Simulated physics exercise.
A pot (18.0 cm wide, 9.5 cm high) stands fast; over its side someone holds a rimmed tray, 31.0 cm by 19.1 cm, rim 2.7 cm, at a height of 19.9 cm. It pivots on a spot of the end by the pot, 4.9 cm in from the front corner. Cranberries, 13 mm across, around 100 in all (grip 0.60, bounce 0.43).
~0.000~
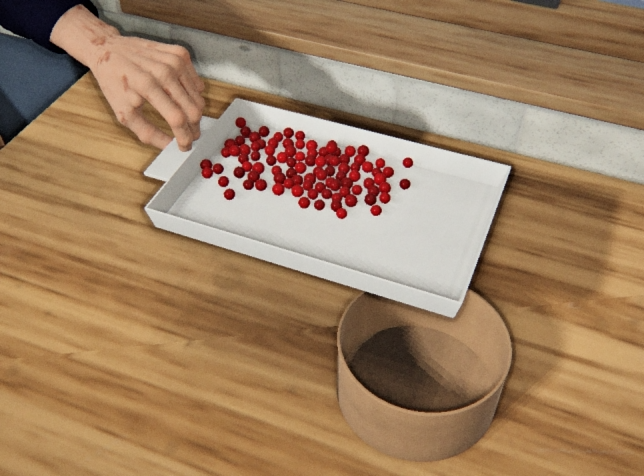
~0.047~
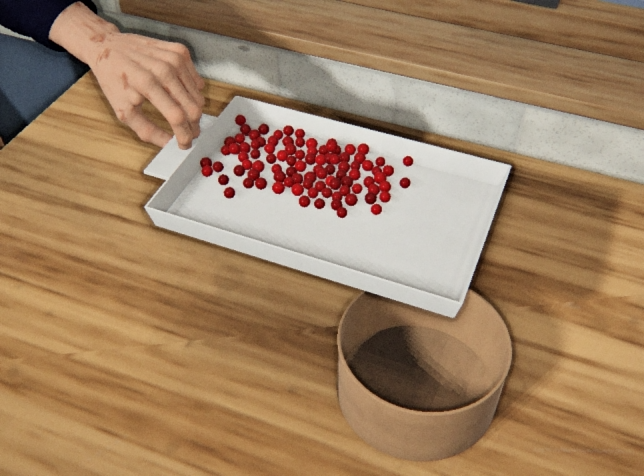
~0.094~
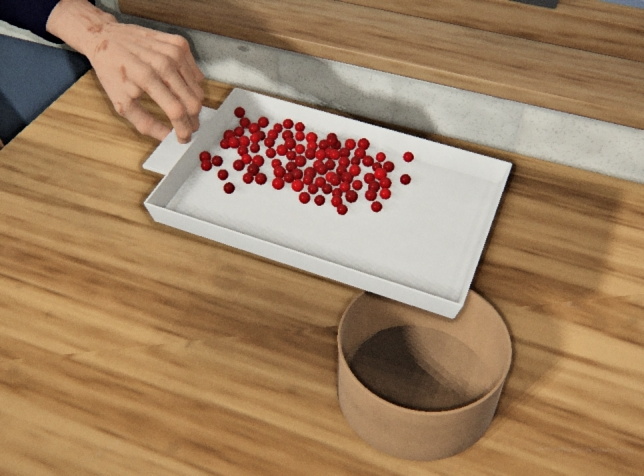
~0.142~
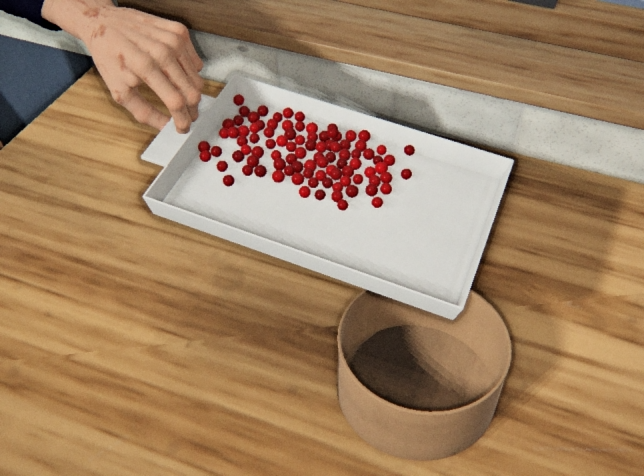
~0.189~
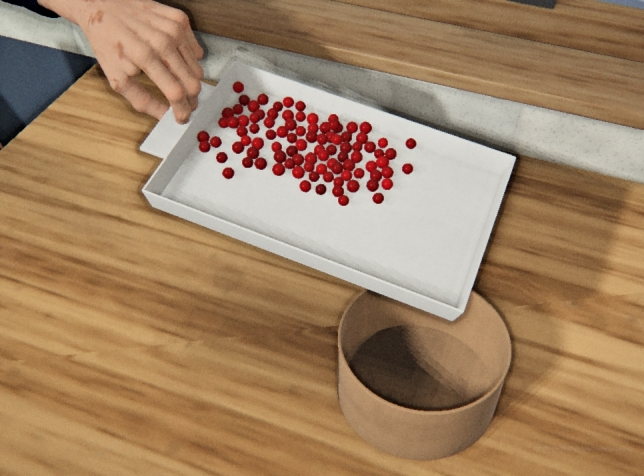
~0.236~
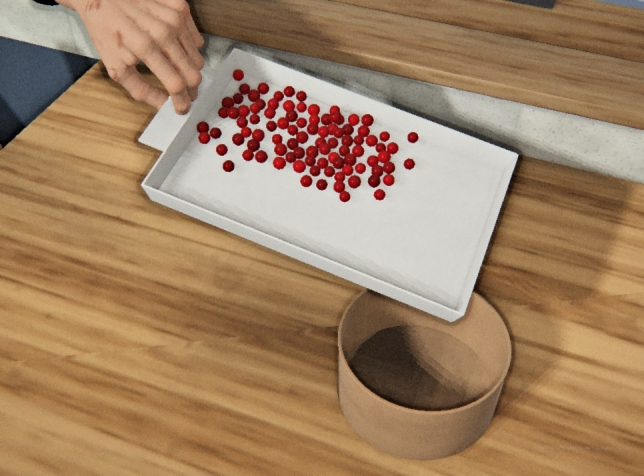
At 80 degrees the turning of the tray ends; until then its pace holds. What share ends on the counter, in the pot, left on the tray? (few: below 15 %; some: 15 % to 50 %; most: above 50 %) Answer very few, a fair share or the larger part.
Counter a fair share, pot very few, tray the larger part.
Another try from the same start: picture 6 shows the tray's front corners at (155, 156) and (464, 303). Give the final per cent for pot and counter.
Pot 5, counter 30.
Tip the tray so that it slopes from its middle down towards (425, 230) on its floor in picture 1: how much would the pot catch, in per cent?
About 0 per cent.
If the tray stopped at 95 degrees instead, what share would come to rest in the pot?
Then about 40 per cent.
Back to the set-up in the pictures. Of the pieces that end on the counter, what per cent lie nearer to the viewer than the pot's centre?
Roughly 100 per cent.
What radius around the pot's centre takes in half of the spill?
About 20 cm.
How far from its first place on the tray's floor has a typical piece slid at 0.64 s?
About 13 cm.
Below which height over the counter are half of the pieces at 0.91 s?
Roughly 22 cm.
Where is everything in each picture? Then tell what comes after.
The first picture shows tray tilt 0 degrees, front corners at (152, 206) and (457, 298); middle of the pieces at (301, 168); pot at (424, 339).
The second picture shows tray tilt 1 degrees, front corners at (152, 205) and (457, 298); middle of the pieces at (301, 166).
The third picture shows tray tilt 3 degrees, front corners at (152, 201) and (458, 300); middle of the pieces at (301, 161).
The fourth picture shows tray tilt 6 degrees, front corners at (151, 195) and (458, 302), lowest corner right front; middle of the pieces at (301, 153).
The fifth picture shows tray tilt 10 degrees, front corners at (150, 188) and (459, 305), lowest corner right front; middle of the pieces at (301, 145).
The sixth picture shows tray tilt 14 degrees, front corners at (149, 183) and (459, 308), lowest corner right front; middle of the pieces at (302, 137); pot at (424, 339). The tray's pace is about 80 degrees a second.
Then, at 0.64 s, tilt 46 degrees; the tray holds 100 %, the pot 0 %.
After 0.91 s, tilt 67 degrees; the tray holds 85 %, the pot 0 %.
After 1.28 s, tilt 80 degrees; the tray holds 75 %, the pot 5 %.
At rest (2.0 s), counter 25 %, pot 5 %, tray 75 %.
